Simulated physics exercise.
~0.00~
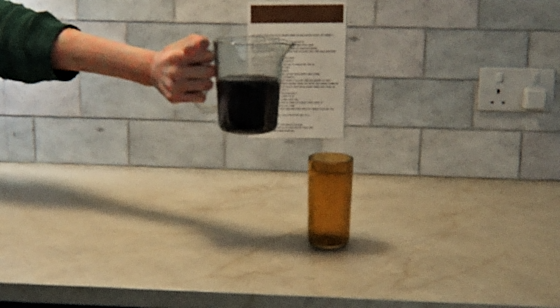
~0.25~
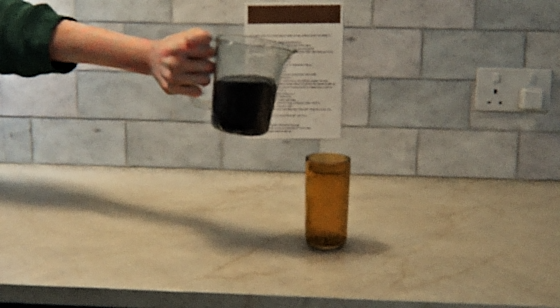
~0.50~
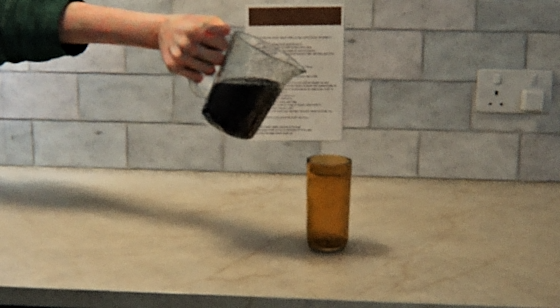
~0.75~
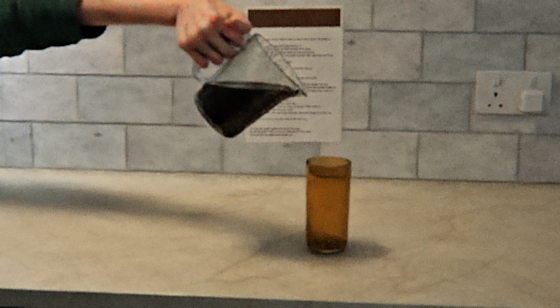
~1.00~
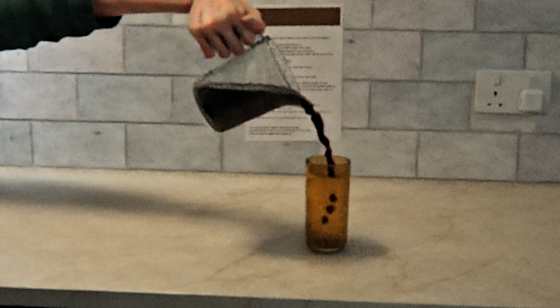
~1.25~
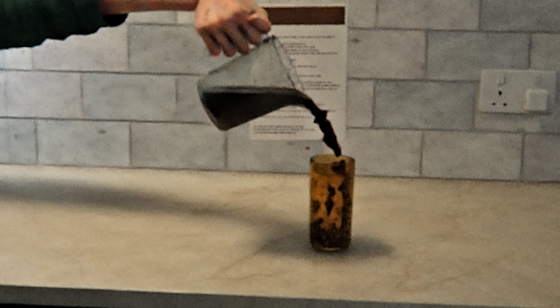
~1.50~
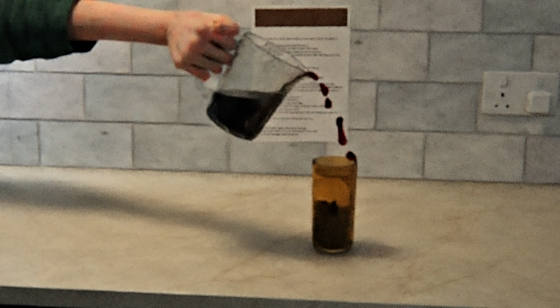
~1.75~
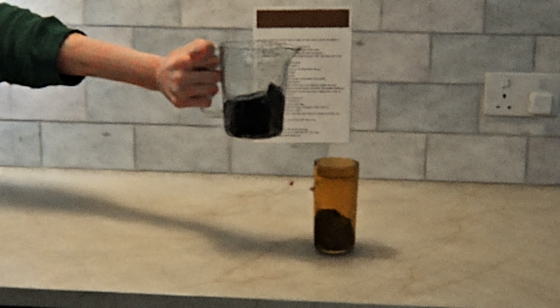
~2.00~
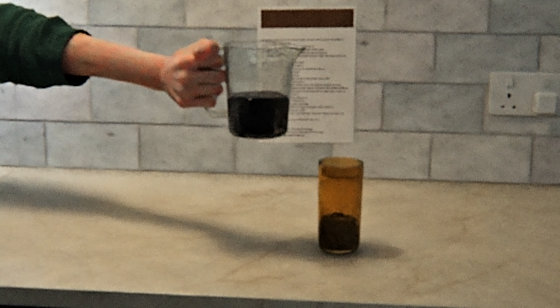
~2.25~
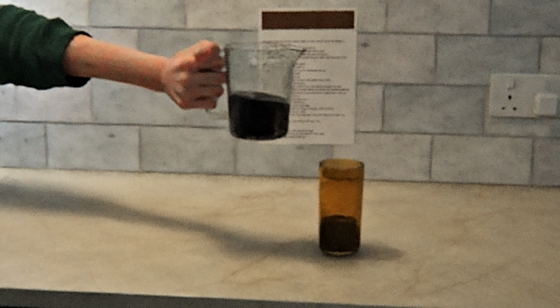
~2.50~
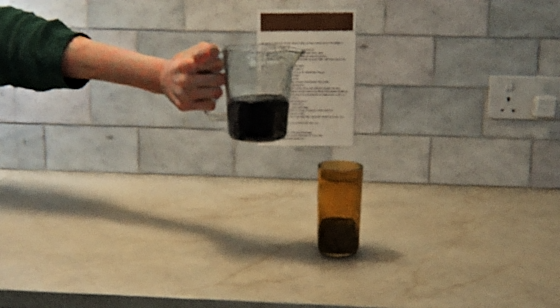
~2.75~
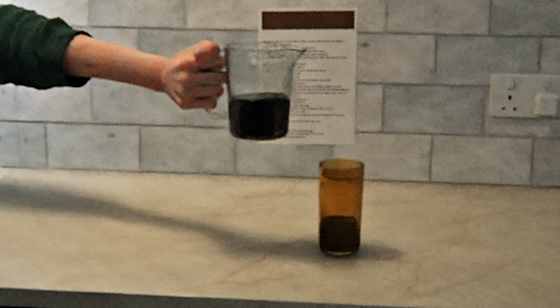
A hand in a dark green sleeve reaches in from the left, holding a clear pitcher of dark wine above a pale stone counter, seen from the front with a slight sway. Below and to the right stands an empty slim amber glass, with a printed sheet and a white socket on the grey tiled wall behind. The hand gradually tips the pitcher rightward until a dark stream falls into the glass and splashes inside. The pitcher quickly swings upright, trailing scattered drops. It ends held level, still partly full, while the wine settles in the bottom of the glass.
